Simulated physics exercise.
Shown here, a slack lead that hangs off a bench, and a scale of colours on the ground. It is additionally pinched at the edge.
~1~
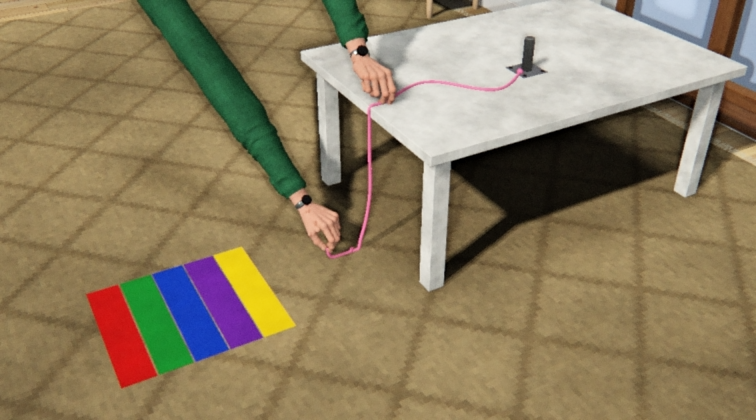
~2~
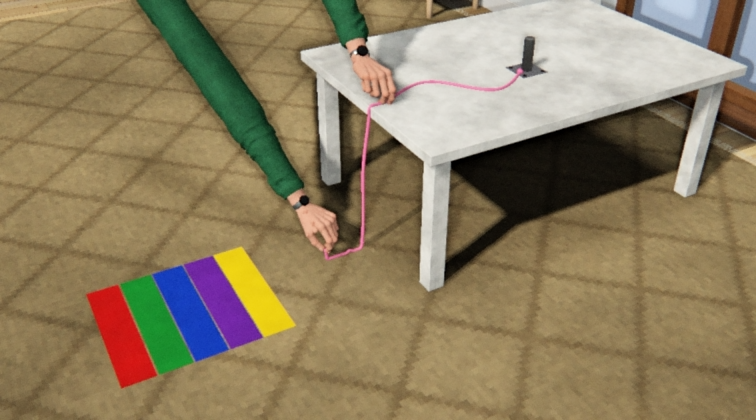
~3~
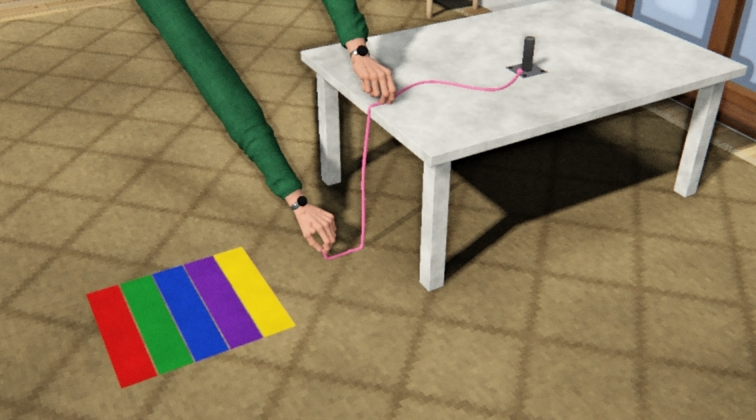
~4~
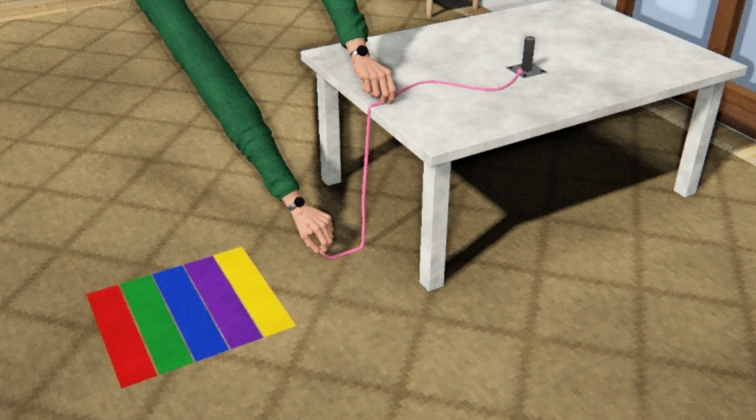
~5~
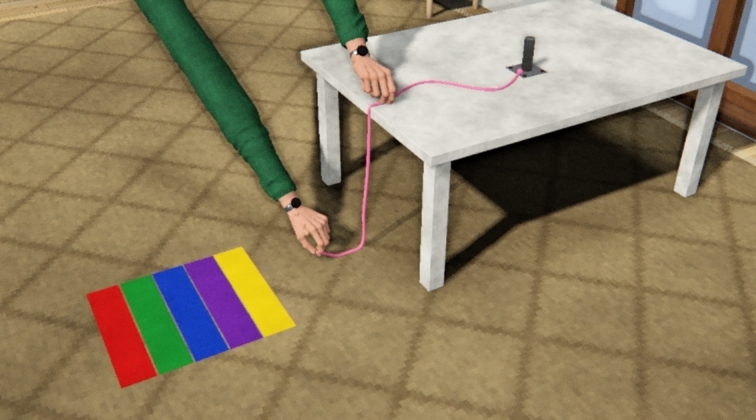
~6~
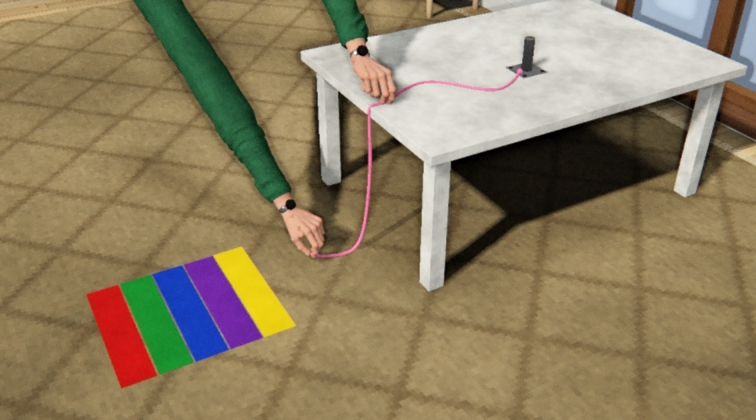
A hand slowly draws the pink cord's low end slightly left beside the table.
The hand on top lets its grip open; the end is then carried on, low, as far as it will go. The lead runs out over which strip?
The blue one.
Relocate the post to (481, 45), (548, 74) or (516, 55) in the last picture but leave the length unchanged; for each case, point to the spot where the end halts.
Try by try: (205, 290), (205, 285) and (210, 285).
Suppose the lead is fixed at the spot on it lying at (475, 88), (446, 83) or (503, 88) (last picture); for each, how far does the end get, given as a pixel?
Approximately (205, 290), (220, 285) and (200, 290) respectively.
Soon after, end near (245, 275); over yellow.
After that, end near (209, 287); over purple.
At the stop, end near (187, 294); over blue. The blue one.
